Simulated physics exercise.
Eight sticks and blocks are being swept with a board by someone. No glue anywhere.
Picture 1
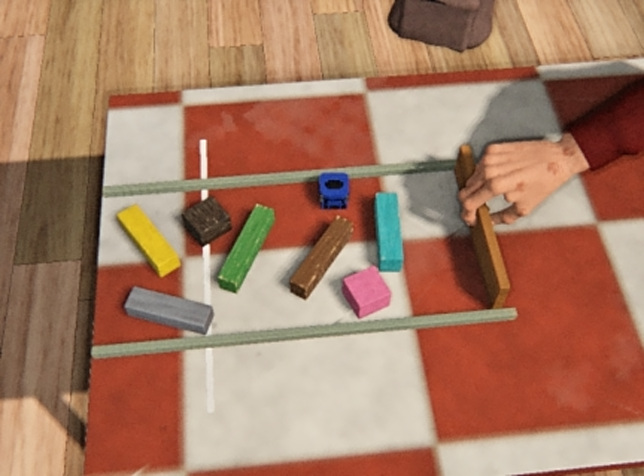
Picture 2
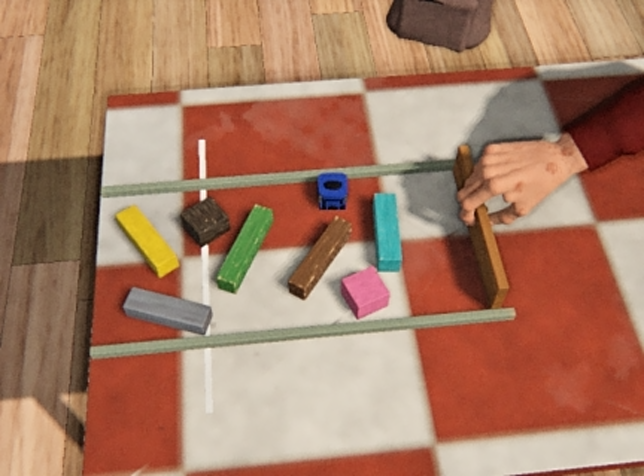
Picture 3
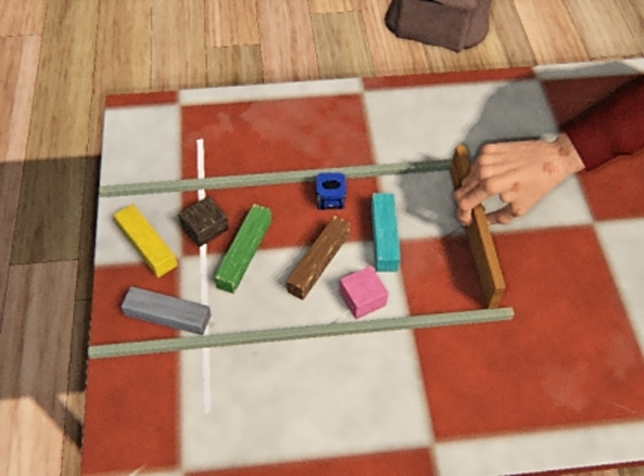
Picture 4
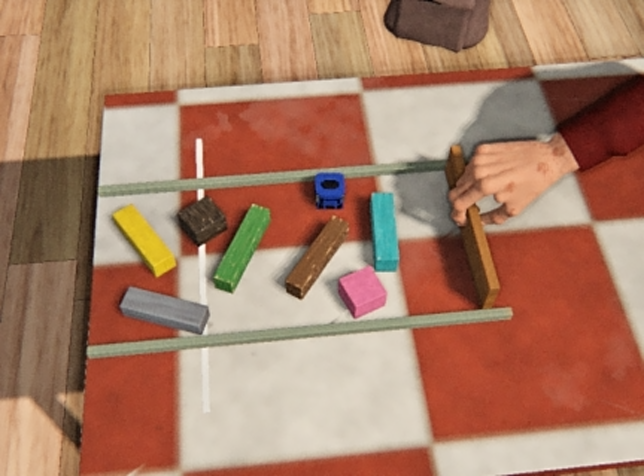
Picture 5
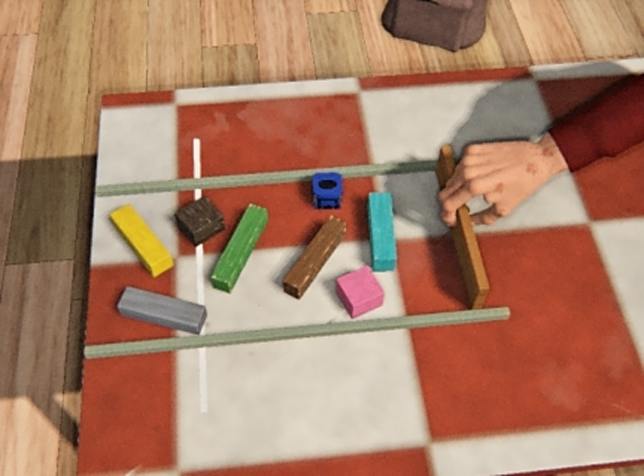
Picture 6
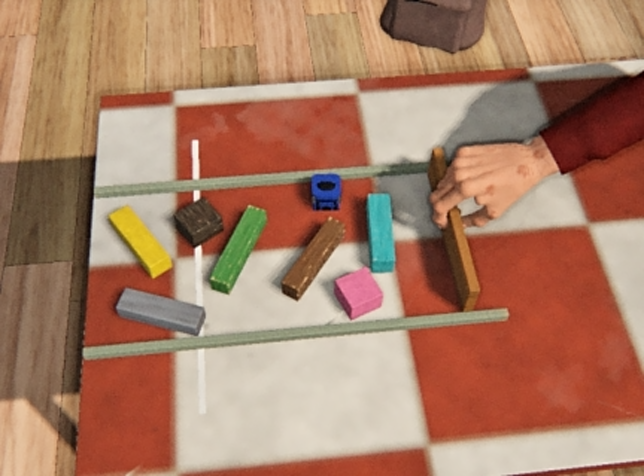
A hand in a dark red sleeve slides an upright wooden board a short way left between two pale green rails on a red-and-white checked surface over a plank floor, seen from above at an angle. Left of the board lie turquoise, pink, brown, blue, green, black, yellow and grey pieces, with a white line crossing near the left end. The pieces stay still as the view drifts very slightly.
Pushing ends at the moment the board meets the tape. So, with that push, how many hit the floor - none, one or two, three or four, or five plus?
I'd say none.
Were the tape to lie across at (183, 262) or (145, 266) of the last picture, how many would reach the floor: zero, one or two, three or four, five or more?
Number down, tape by tape: Just one or two / either three or four.
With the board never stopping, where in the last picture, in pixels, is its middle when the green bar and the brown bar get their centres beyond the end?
About (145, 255), and about (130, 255) for the other.
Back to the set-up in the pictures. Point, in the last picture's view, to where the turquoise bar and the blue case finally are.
The turquoise bar settles near (186, 249); as for the blue case, near (182, 204).
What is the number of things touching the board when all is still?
Contact count: 3.
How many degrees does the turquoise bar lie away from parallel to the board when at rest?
It sits some 0° out of line.
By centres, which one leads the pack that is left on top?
Answer: The yellow bar.
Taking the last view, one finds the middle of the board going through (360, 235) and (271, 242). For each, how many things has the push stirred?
Moved so far: 3, later 6.
Soon after, none off yet; yellow bar at rest near (140, 241); grey stick at rest near (161, 312); black block at rest near (199, 222).
Then, none off yet; yellow bar at rest near (140, 241); grey stick at rest near (161, 312); black block moving near (192, 222).
At rest, the number that fall off is zero.
